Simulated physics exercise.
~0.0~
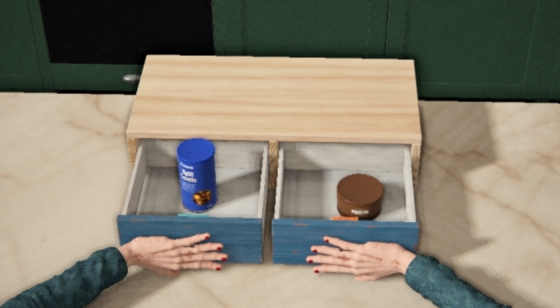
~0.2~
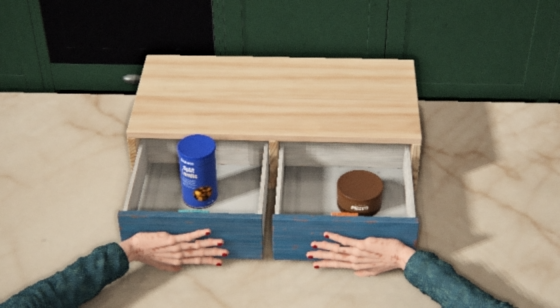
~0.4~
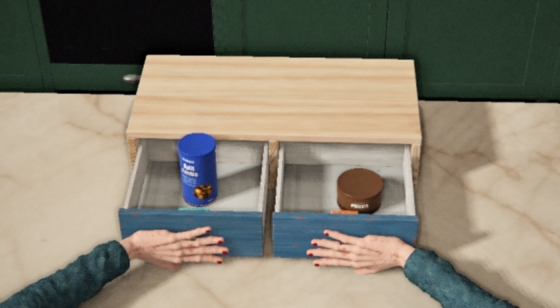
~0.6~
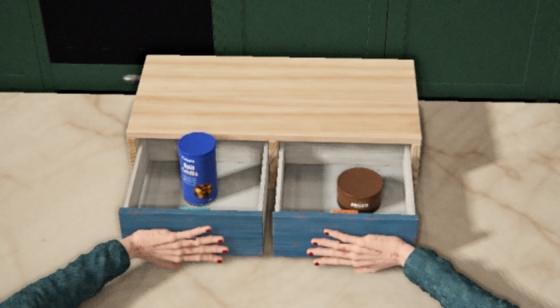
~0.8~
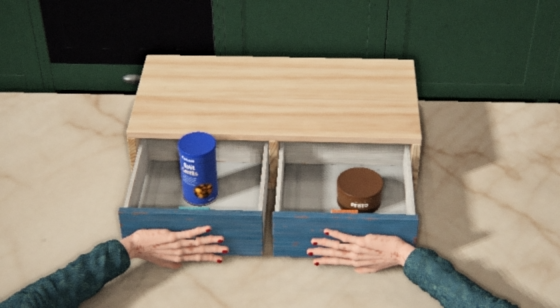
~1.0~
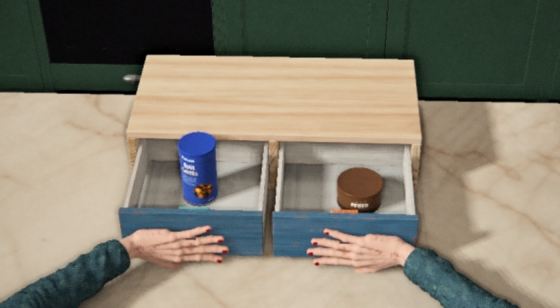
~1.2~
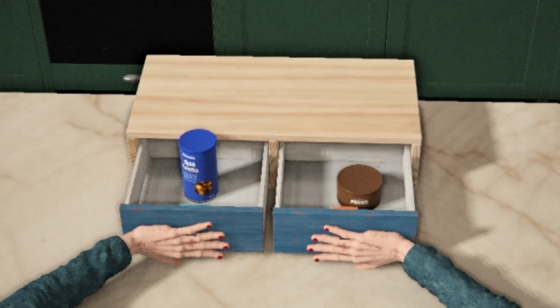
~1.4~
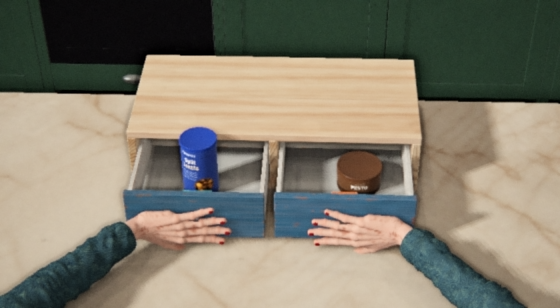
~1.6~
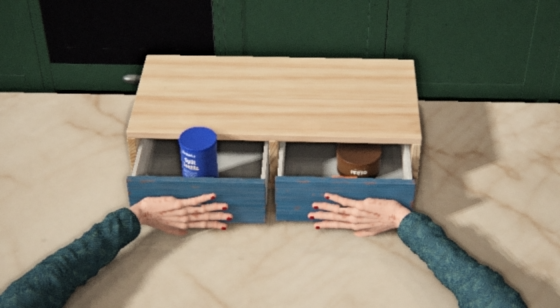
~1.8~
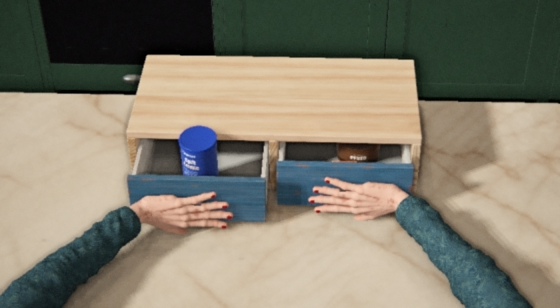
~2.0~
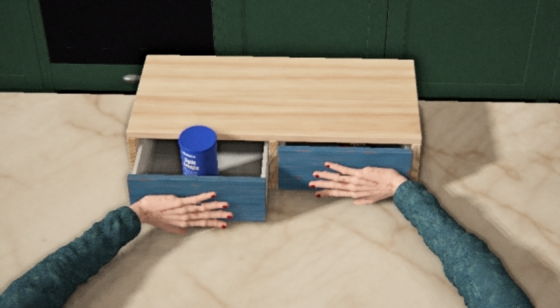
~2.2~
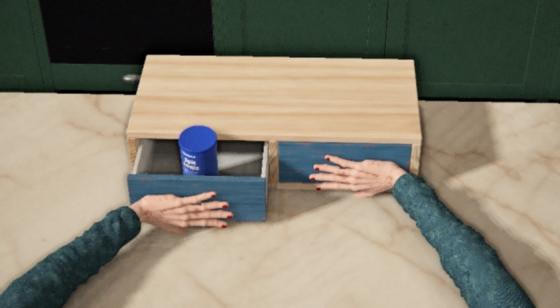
Two hands pushing blue drawers into a wooden chest, the right closing fully while the left, holding a blue canister, stays open.
